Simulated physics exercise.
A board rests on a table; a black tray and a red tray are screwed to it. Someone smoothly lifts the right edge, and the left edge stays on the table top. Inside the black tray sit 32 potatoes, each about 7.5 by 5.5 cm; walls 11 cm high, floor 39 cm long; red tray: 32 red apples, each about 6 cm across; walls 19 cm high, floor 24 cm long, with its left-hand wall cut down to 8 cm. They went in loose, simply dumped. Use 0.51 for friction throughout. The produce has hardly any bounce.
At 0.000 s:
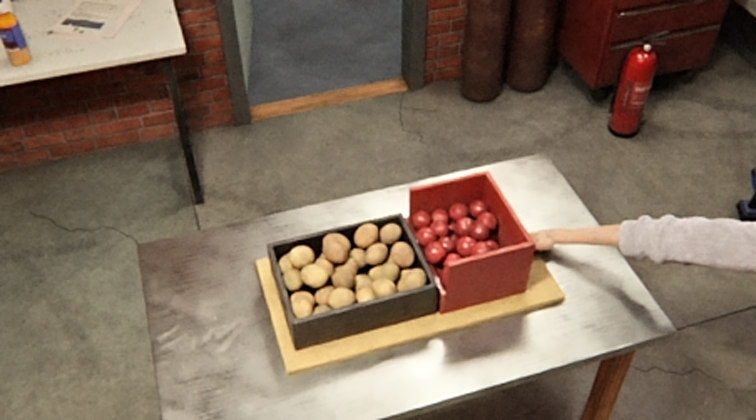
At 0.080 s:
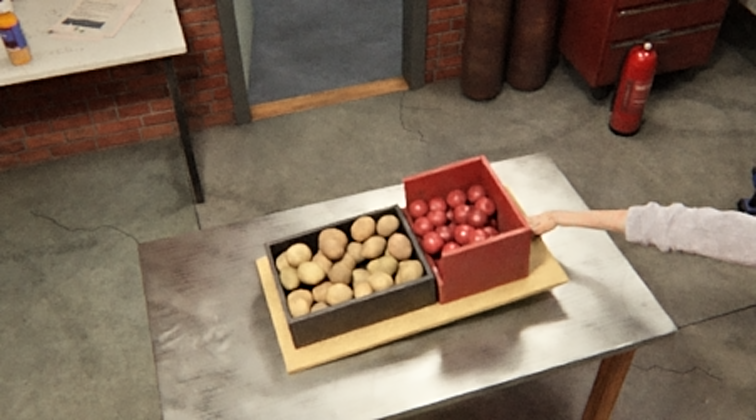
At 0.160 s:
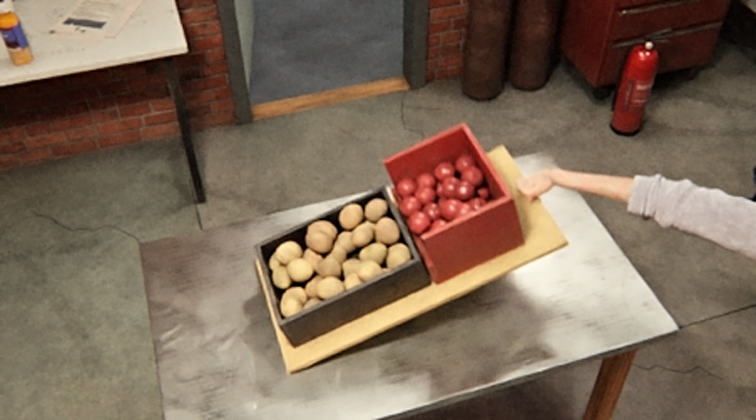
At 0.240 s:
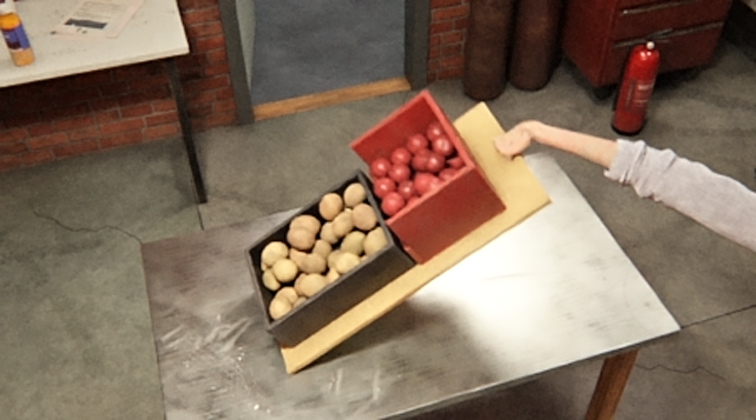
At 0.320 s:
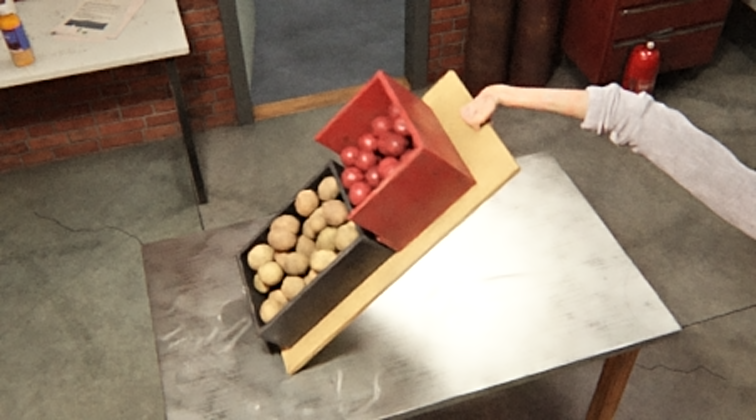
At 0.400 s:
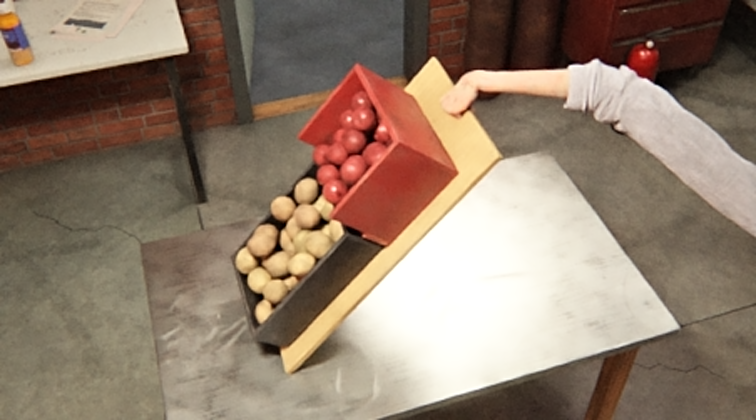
A hand steadily lifts the right end of a board holding trays of potatoes and apples.
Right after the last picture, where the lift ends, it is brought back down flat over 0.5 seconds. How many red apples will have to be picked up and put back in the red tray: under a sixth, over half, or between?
I reckon it keeps less than half of its pieces.
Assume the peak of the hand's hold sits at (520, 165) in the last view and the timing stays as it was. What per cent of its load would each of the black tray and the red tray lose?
In that case black tray sheds 0 percent of its load and red tray sheds 0 percent.
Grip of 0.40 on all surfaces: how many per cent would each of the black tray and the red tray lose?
Black tray 30, red tray 90 per cent.
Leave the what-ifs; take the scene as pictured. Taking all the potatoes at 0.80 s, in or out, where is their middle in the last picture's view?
(306, 286).
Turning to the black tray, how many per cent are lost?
Black tray: 30%.
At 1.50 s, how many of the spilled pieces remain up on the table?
Roughly 12.
After 0.58 s, tilt 34°; the black tray is down by 4 of 32 and the red tray is down by 26 of 32.
After 0.80 s, tilt 5°; the black tray is down by 11 of 32 and the red tray is down by 28 of 32.
After 1.11 s, tilt 0°; the black tray is down by 11 of 32 and the red tray is down by 28 of 32.
When it is over (at 1.50 s), the black tray is down by 11 of 32 and the red tray is down by 28 of 32. Asked share, 28 of 32, 88 per cent.
